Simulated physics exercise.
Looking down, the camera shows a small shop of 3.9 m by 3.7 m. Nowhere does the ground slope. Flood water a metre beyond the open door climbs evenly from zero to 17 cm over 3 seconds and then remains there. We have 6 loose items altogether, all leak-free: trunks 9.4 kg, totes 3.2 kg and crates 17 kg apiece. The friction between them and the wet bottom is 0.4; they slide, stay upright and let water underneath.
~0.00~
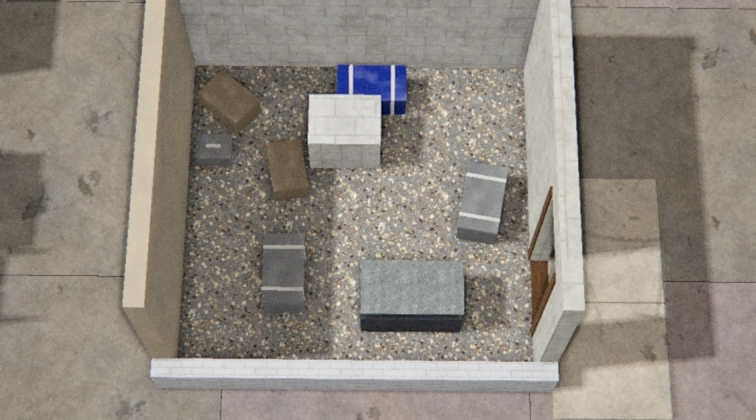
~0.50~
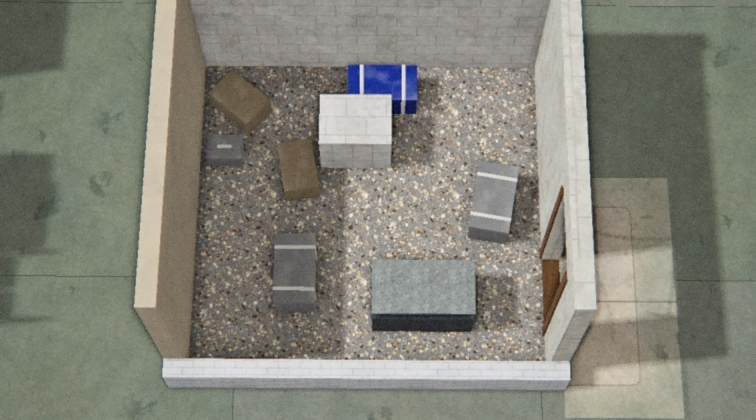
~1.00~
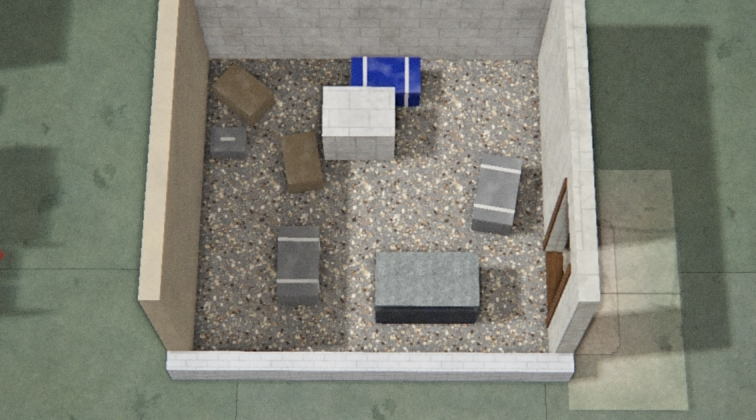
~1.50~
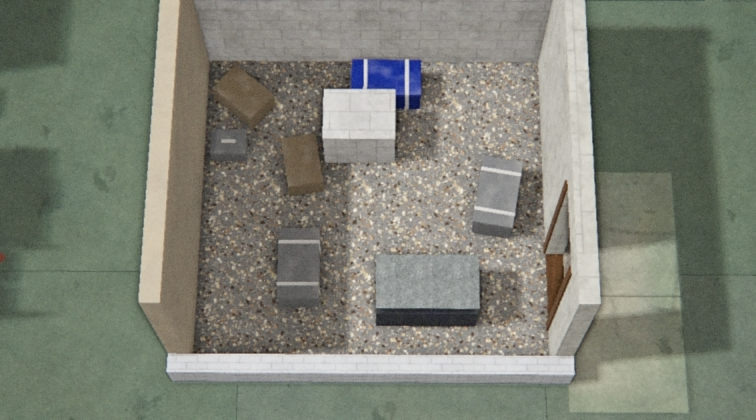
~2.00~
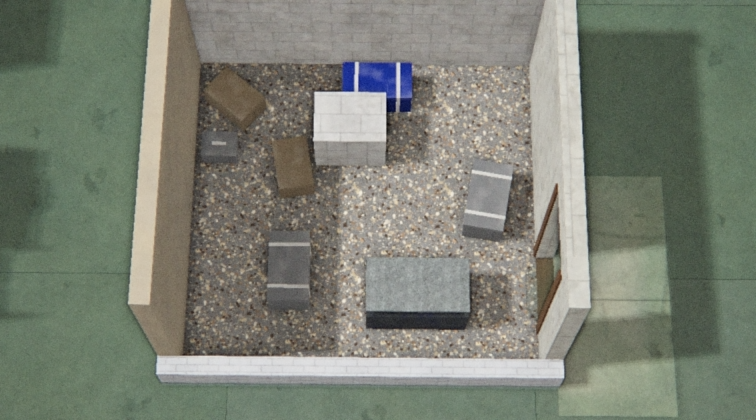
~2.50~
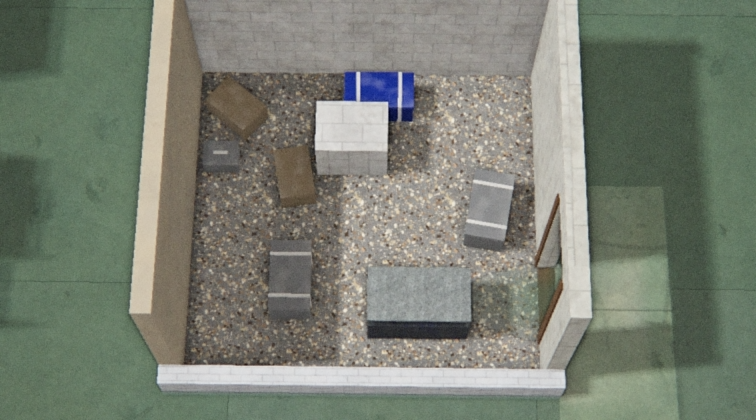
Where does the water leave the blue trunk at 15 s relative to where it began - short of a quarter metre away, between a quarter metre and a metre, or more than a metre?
Watch - it'll glide a little way.
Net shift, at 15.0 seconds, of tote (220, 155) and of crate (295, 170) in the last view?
60 cm, 100 cm.
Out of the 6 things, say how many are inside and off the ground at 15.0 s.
The count is 6.
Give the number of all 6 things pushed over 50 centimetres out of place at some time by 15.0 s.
My count gives 5.
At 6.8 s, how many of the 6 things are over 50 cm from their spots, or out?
By then 0.
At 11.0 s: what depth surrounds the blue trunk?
Somewhere close to 5 cm.
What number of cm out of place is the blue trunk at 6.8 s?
Shift by then: About 0 cm.
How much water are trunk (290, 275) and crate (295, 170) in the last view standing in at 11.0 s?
I'd put it at 6 cm and 5 cm respectively.
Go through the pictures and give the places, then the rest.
In the first frame, the blue trunk at (372, 83), on the bottom; water covers 0.0 m2; 0 of 6 have shifted.
In the second frame, the blue trunk at (383, 82), on the bottom; water covers 0.0 m2; 0 of 6 have shifted.
In the third frame, the blue trunk at (386, 75) rests on the ground; water covers 0.0 m2; 0 of 6 have shifted.
In the fourth frame, the blue trunk at (386, 77), on the bottom; water covers 0.0 m2; 0 of 6 have shifted.
In the fifth frame, the blue trunk at (377, 80), on the bottom; water covers 0.0 m2; 0 of 6 have shifted.
In the sixth frame, the blue trunk at (379, 90) rests on the ground; 0.5 m2 under water; 0 of 6 have shifted.
After 3.5 s the blue trunk is near (379, 90), 0.0 m from its start, aground; 0 afloat.
After 6.8 s the blue trunk is near (379, 88), 0.0 m from its start, aground; 0 afloat.
After 11.0 s the blue trunk is near (331, 89), 0.6 m from its start, afloat; 4 afloat.
After 15.0 s the blue trunk is near (341, 83), 0.4 m from its start, afloat; 6 afloat.
